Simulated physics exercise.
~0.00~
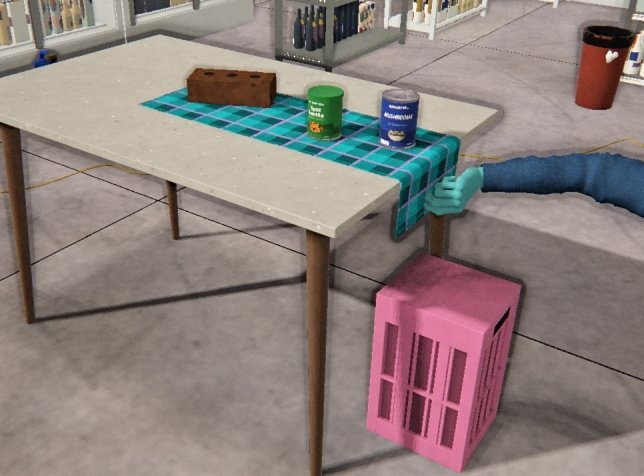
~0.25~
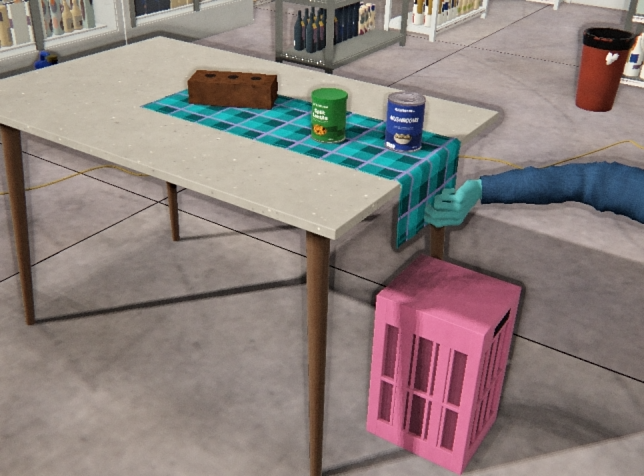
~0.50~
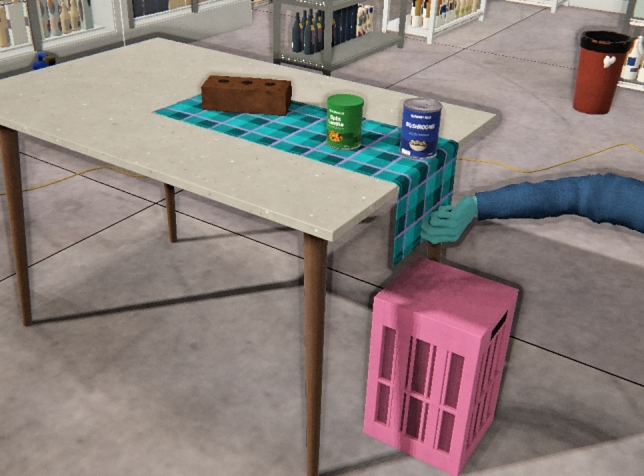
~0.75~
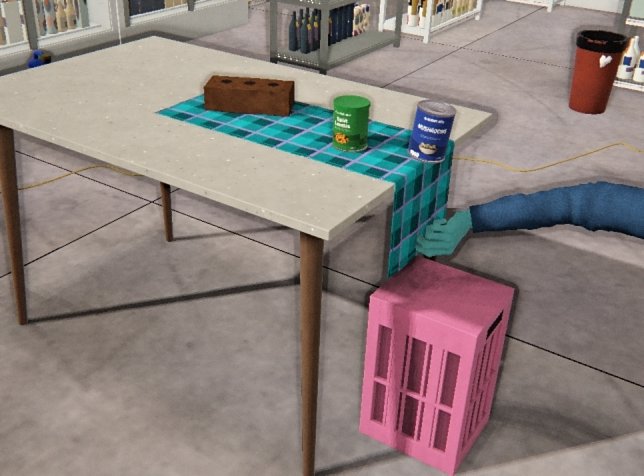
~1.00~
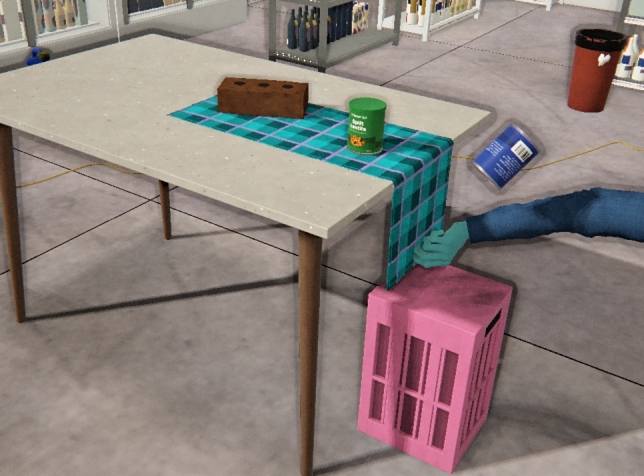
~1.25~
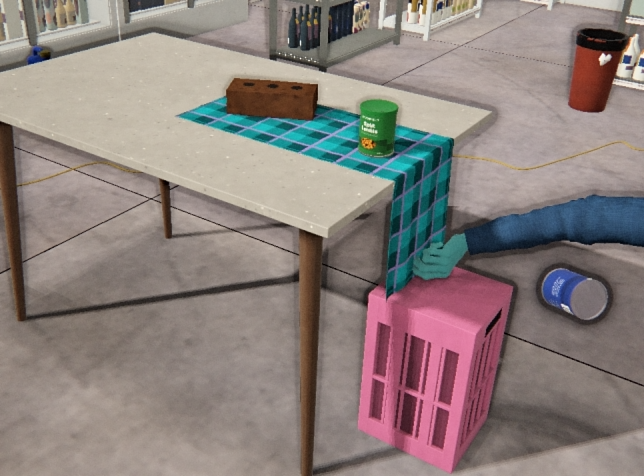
At first, a brick, a green tin and a blue tin stand on a turquoise checked tea towel laid across a pale table, while a gloved hand at the right holds the hem hanging over the edge. The hand draws the hem down towards a pink crate on the floor, and the brick and both tins ride slowly to the right with the cloth. The blue tin reaches the edge, tips over and drops to the floor, coming to lie on its side right of the crate. The hem ends up at the crate, still held, with the green tin upright near the edge and the brick behind it.
